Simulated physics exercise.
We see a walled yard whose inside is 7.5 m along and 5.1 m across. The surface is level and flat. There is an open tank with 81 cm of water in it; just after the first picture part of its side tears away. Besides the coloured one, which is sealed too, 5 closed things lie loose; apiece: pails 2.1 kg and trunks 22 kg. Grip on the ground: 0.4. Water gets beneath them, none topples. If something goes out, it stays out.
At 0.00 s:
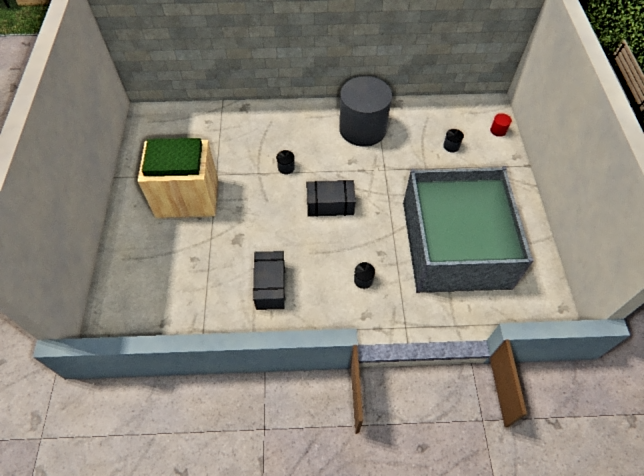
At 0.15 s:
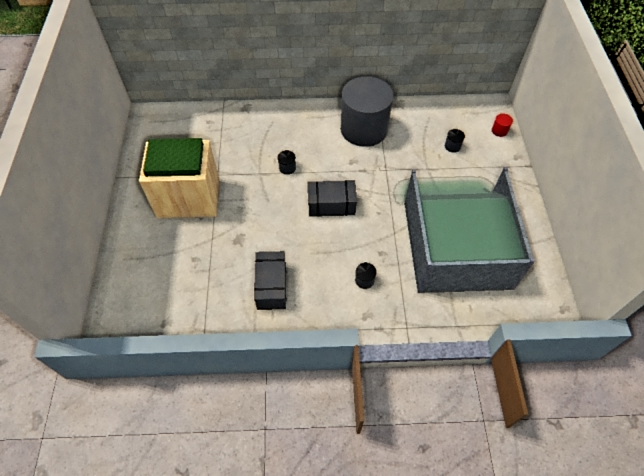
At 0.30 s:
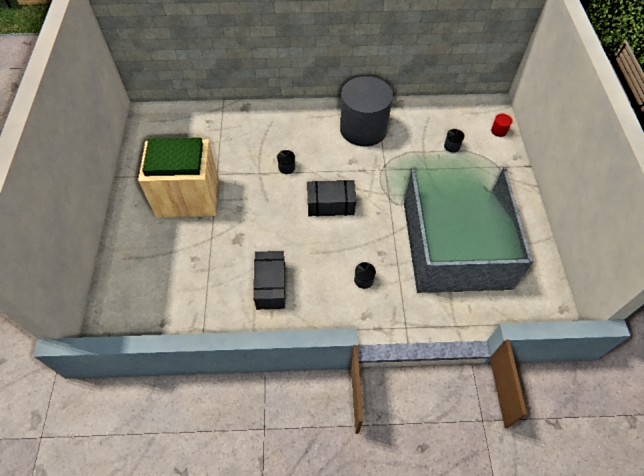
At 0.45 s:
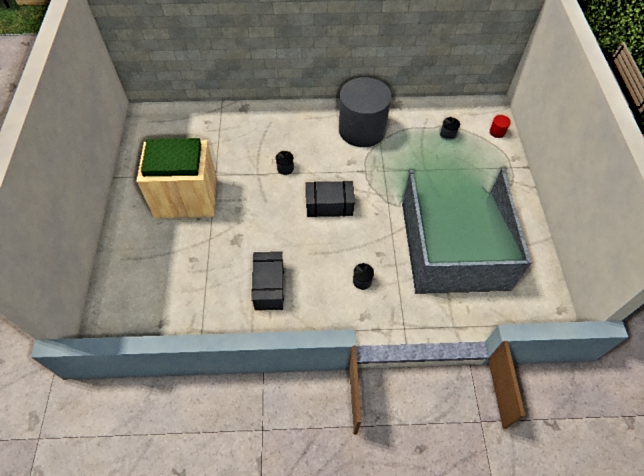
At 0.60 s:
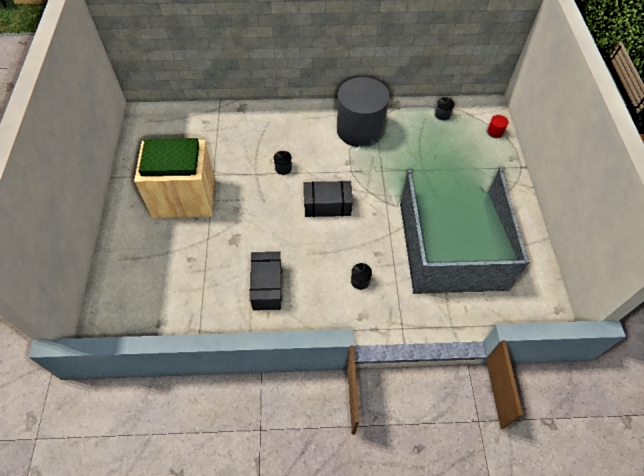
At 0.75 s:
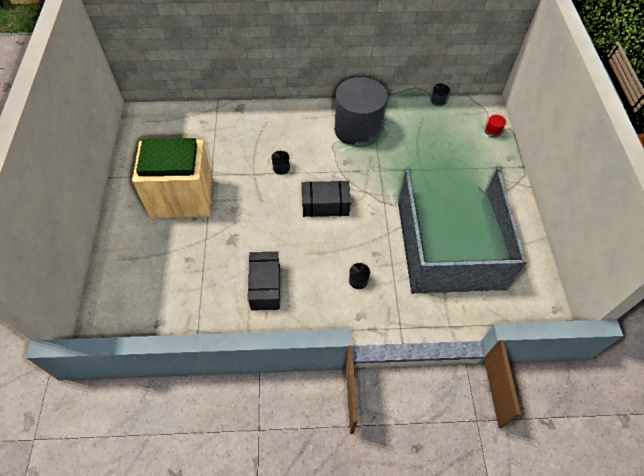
Green water spreads from the open tank across the yard floor, shifting one black pail backward.
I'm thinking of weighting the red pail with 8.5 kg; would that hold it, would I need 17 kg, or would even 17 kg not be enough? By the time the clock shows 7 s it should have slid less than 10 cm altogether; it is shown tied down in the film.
To my eye, it moves too far either way.
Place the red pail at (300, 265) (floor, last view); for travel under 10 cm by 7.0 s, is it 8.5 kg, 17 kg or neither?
The lighter one suffices.
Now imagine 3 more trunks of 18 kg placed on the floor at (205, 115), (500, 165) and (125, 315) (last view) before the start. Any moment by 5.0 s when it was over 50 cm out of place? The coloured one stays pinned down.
In that order: More, past it, short of it.
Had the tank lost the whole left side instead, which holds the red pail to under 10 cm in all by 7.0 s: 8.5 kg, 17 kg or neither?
Result: Lesser mass sufficient.
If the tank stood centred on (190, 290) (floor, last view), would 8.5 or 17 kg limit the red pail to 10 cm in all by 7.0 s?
Then, in short, only the heavier one works.
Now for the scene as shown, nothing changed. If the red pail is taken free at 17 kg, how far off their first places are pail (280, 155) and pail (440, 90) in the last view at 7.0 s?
Net distance: First 350 cm, second 80 cm.
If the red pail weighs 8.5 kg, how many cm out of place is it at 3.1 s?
10 cm.
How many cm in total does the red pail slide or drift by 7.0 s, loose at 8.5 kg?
Total path: Roughly 400 cm.
After 1.4 s the red pail would be 77 cm from its start with 8.5 kg and 39 cm from its start with 17 kg; 15 cm of water round it then.
After 3.1 s the red pail would be 11 cm from its start with 8.5 kg and 13 cm from its start with 17 kg; 19 cm of water round it then.
After 4.9 s the red pail would be 126 cm from its start with 8.5 kg and 98 cm from its start with 17 kg; 11 cm of water round it then.
After 7.0 s the red pail would be 231 cm from its start with 8.5 kg and 98 cm from its start with 17 kg; 5 cm of water round it then.
